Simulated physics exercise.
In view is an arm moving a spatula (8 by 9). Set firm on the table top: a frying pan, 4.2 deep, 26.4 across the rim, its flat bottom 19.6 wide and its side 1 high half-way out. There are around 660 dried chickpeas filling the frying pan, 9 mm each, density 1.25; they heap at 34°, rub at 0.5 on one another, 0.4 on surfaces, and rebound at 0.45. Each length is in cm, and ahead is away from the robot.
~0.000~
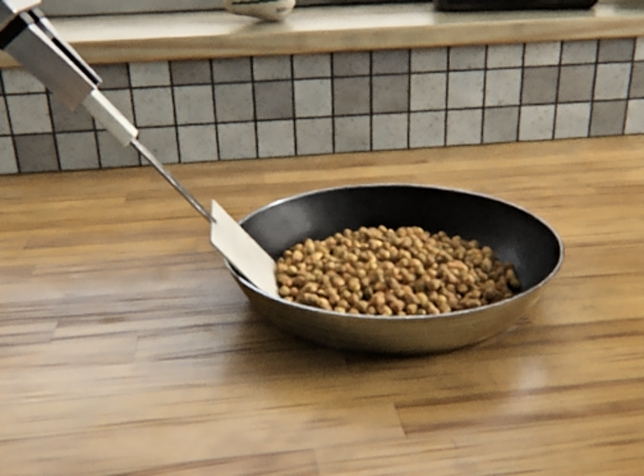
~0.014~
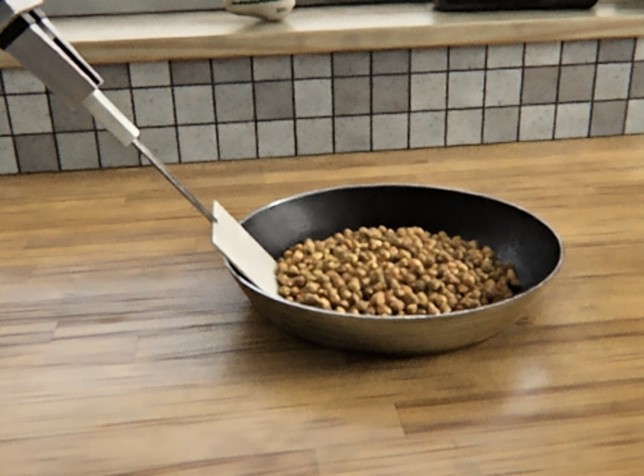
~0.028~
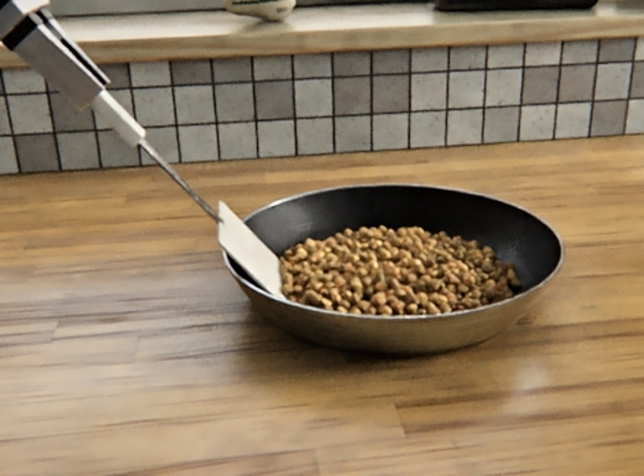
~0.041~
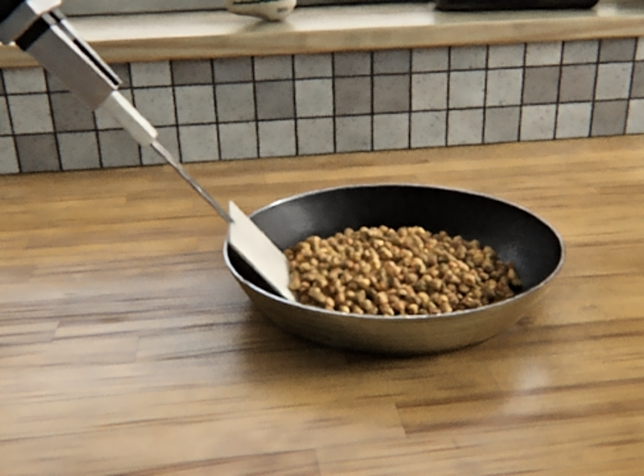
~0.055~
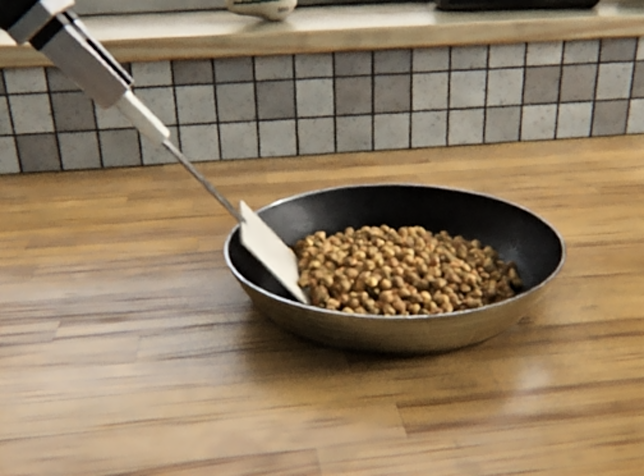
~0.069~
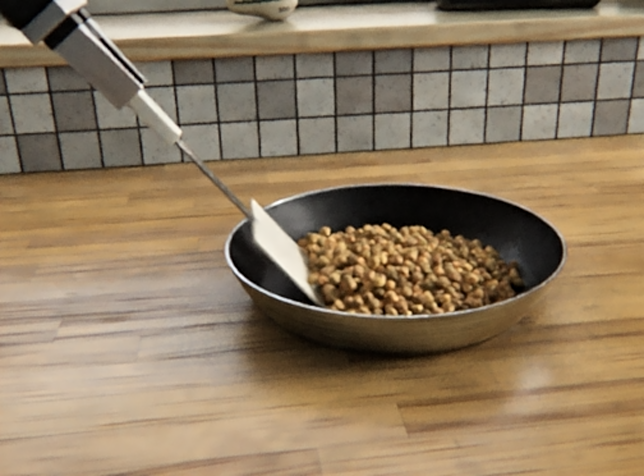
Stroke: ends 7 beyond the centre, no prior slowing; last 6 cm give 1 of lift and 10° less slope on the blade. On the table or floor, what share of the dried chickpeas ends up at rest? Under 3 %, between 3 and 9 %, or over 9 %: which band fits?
The band that fits is under 3 %.
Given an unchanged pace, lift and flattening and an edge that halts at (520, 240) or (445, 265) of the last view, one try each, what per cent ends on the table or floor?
Try 1: Approx. 25 %; try 2: Approx. 0 %.
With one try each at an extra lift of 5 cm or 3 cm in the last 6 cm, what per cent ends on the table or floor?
First try around 0 percent, second try around 0 percent.
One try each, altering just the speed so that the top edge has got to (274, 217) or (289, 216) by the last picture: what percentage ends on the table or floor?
That comes to about 0 and about 5 percent, in that order.
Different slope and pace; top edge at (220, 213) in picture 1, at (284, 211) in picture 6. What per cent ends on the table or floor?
Around 5 per cent finishes on the table or floor.
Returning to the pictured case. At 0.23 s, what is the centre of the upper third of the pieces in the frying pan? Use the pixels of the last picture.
The middle sits at approx. (457, 259).
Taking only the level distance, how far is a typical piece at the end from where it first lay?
About 4 centimetres.
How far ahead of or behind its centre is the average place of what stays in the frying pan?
The balance point lies close to 5.0 cm ahead.
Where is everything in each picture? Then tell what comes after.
The first frame shows spatula top edge at (211, 220), sloping 52°; upper third of the load around (387, 270), from x 280 to 515, top at y 230; 660 in the frying pan.
The second frame shows spatula top edge at (212, 220), sloping 52°; upper third of the load around (387, 270), from x 280 to 515, top at y 230.
The third frame shows spatula top edge at (219, 220), sloping 52°; upper third of the load around (386, 270), from x 280 to 515, top at y 230.
The fourth frame shows spatula top edge at (229, 220), sloping 52°; upper third of the load around (380, 269), from x 285 to 515, top at y 230.
The fifth frame shows spatula top edge at (241, 220), sloping 52°; upper third of the load around (378, 268), from x 285 to 515, top at y 230.
The sixth frame shows spatula top edge at (253, 219), sloping 52°; upper third of the load around (382, 268), from x 285 to 520, top at y 230; 660 in the frying pan.
By 0.15 s, sloping 52°, highest piece 4 above the table; 660 in the frying pan.
By 0.23 s, sloping 48°, highest piece 4 above the table; 660 in the frying pan.
By 0.47 s, sloping 42°, highest piece 5 above the table; 659 in the frying pan, 1 on the table or floor.
By 1.52 s, sloping 42°, highest piece 5 above the table; 659 in the frying pan, 1 on the table or floor.
Final count, 659 in the frying pan, 1 on the table or floor. That is 0 % on the table or floor.
